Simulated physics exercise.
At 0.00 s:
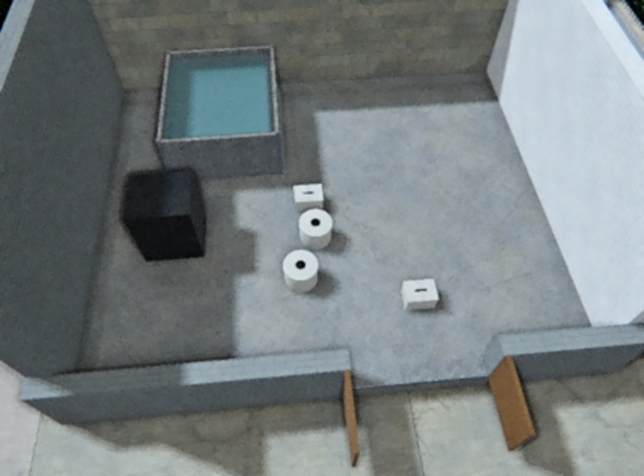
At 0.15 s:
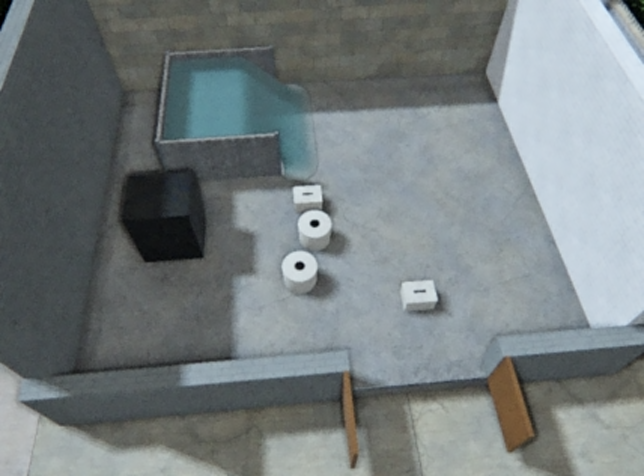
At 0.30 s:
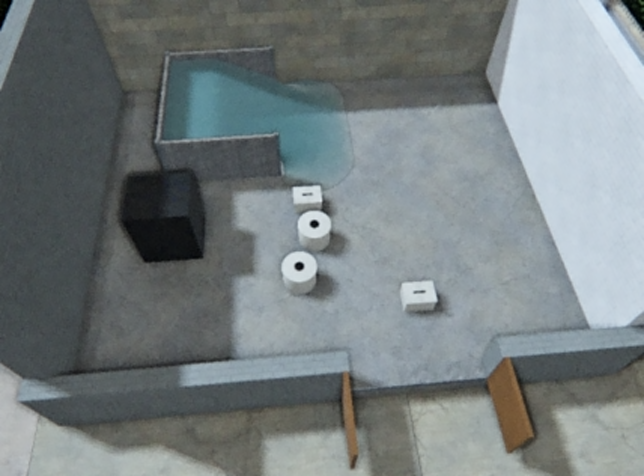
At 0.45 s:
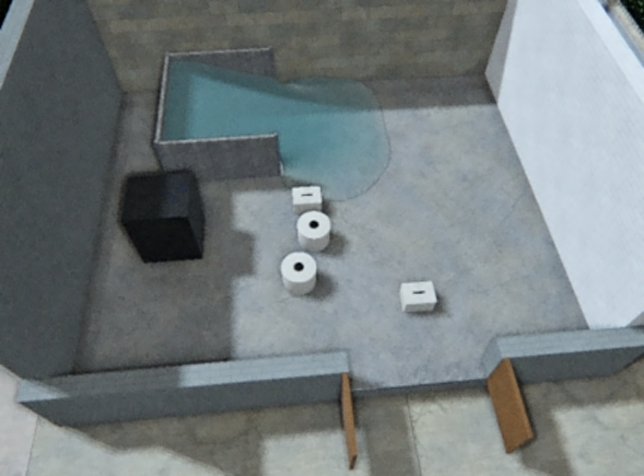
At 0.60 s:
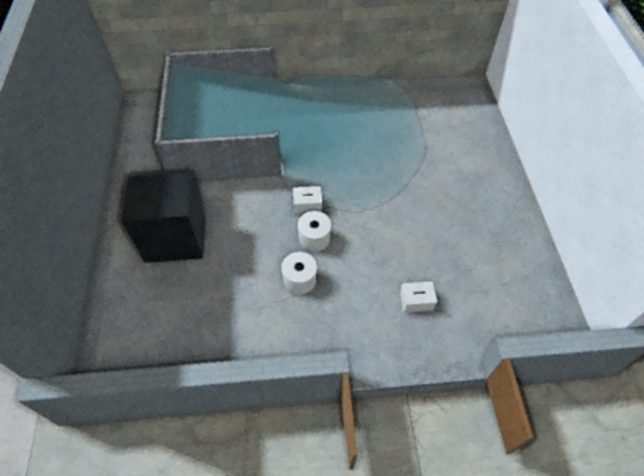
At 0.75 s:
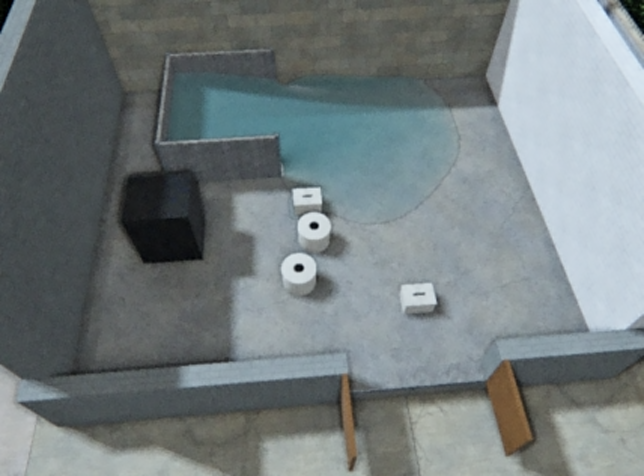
To begin with, a walled yard holds a tank of blue-green water, a dark block and four small white objects. The tank's right side gives way and water pours out across the floor, then spreads steadily rightward and toward the white objects in a widening rounded sheet, while the objects stay in place.
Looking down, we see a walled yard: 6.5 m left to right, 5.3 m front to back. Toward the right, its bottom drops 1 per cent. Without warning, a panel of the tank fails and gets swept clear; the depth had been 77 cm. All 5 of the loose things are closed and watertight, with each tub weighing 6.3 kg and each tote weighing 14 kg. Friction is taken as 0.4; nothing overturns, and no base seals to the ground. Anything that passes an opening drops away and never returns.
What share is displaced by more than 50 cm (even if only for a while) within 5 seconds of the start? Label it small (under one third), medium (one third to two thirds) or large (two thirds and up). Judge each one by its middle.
Small.
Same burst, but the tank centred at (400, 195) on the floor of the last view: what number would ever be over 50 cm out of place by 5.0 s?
Count: 2.
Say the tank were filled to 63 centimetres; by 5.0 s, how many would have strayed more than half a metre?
I count 0 of them in that case.
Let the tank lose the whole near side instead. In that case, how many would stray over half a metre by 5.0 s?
Result: 5 of them.
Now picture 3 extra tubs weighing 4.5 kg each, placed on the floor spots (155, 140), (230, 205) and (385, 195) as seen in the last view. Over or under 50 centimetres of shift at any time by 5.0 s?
Below, below, above.
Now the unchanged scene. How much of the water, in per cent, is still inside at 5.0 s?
Around 92 % of the water.
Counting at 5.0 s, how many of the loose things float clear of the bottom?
At that moment it comes to 0.
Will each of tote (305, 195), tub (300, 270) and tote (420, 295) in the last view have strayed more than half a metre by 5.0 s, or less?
Within the mark, within the mark, beyond the mark.
After 1.1 s 0 of 5 are over 50 cm from their spots; 0 afloat.
After 2.2 s 0 of 5 are over 50 cm from their spots; 0 afloat.
After 3.5 s 0 of 5 are over 50 cm from their spots; 0 afloat.
After 5.0 s 1 of 5 are over 50 cm from their spots, and 1 have been at some point; 0 afloat.
